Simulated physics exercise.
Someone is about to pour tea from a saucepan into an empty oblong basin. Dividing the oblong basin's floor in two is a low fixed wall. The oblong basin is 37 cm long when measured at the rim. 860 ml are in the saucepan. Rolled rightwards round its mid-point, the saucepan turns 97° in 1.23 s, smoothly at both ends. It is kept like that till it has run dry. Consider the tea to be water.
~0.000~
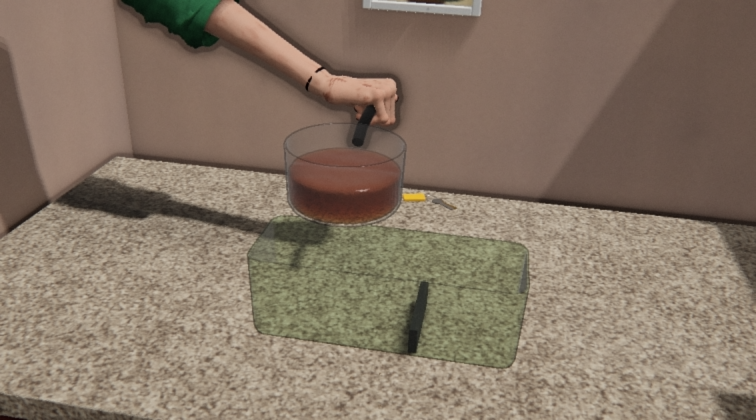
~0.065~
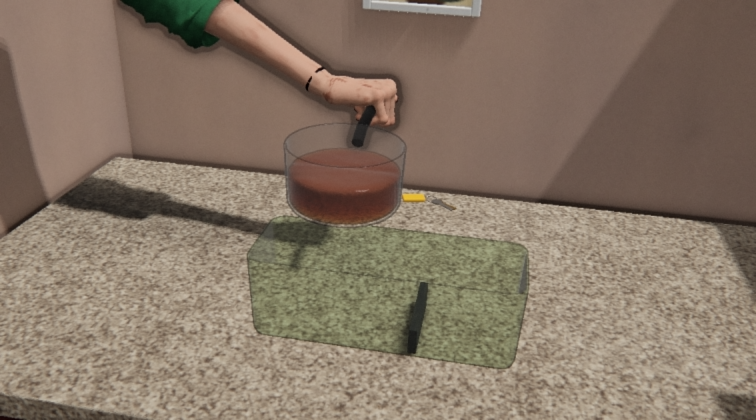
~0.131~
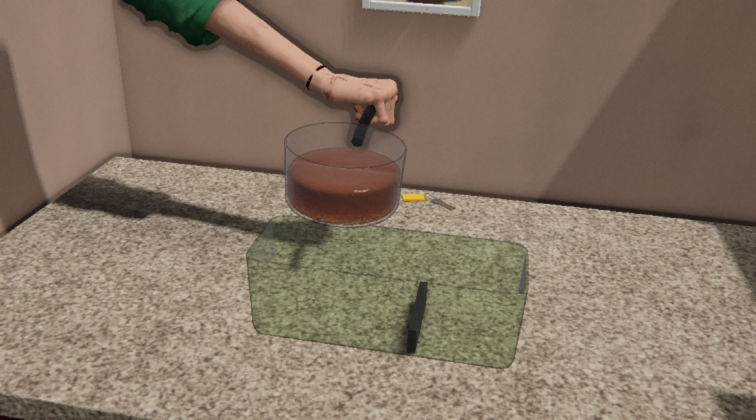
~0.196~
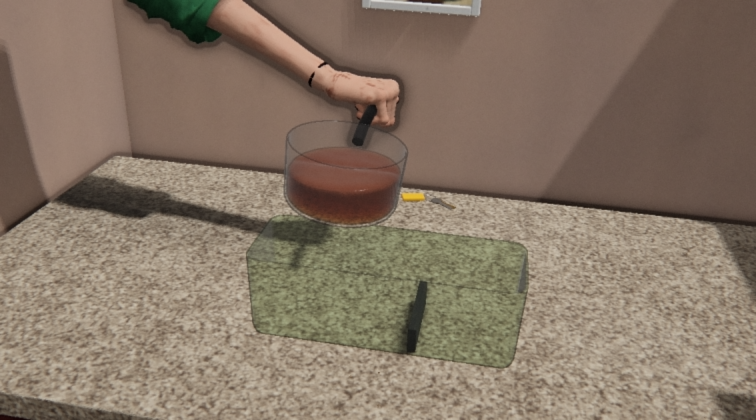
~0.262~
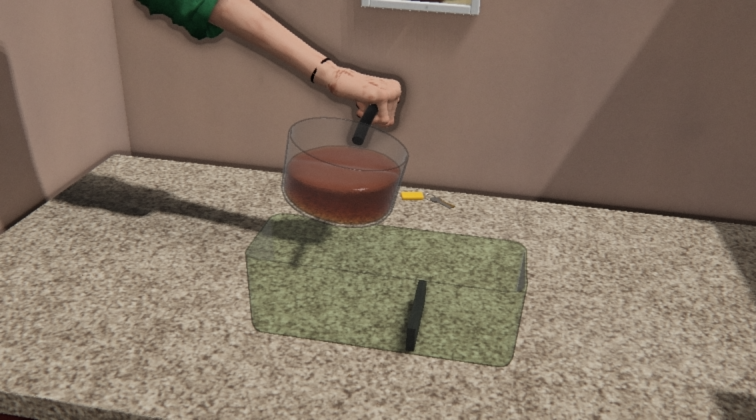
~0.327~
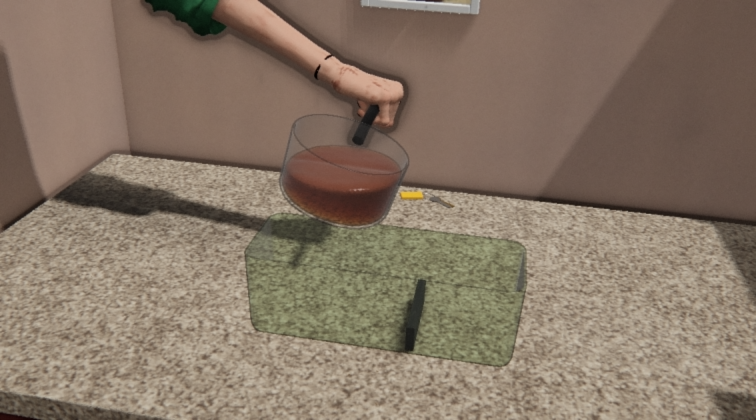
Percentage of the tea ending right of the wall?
67 per cent.
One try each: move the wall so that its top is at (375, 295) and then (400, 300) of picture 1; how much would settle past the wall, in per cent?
First 95, then 90 per cent.
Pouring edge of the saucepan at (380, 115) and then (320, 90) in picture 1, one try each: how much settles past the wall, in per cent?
I'd say 50 percent on the first go, 10 percent on the next.
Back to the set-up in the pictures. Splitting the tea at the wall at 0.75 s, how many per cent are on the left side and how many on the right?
Left roughly 1 per cent, right roughly 8.
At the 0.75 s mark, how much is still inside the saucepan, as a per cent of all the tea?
About 70 per cent.
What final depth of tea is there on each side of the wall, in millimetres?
On the left it stands about 10 mm, on the right about 36 mm.
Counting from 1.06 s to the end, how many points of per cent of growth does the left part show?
Close to 22% of the whole.
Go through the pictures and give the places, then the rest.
It leans 0°; its right rim is at (405, 151); the tea meets the walls at (292, 160) and (402, 172); the oblong basin's rim runs from (260, 237) to (528, 270); the wall's top is at (419, 305), in the first picture.
It leans 1°; its right rim is at (405, 152); the tea meets the walls at (291, 161) and (401, 173), in the second picture.
It leans 3°; its right rim is at (405, 154); the tea meets the walls at (290, 160) and (401, 173), in the third picture.
It leans 6°; its right rim is at (406, 157); the tea meets the walls at (291, 160) and (402, 173), in the fourth picture.
It leans 10°; its right rim is at (407, 160); the tea meets the walls at (290, 158) and (401, 172), in the fifth picture.
It leans 16°; its right rim is at (407, 166); the tea meets the walls at (289, 158) and (402, 172), in the sixth picture.
After 0.75 s the tilt is 65° and 70 per cent is still to pour, 1 is left of the wall and 8 right of it.
After 1.06 s the tilt is 92° and 20 per cent is still to pour, 11 is left of the wall and 60 right of it.
After 1.38 s the tilt is 97° and 3 per cent is still to pour, 25 is left of the wall and 69 right of it.
After 1.73 s the tilt is 97° and 0 per cent is still to pour, 32 is left of the wall and 67 right of it.
In the end 33 per cent lies left of the wall, 67 right of it and 0 outside.
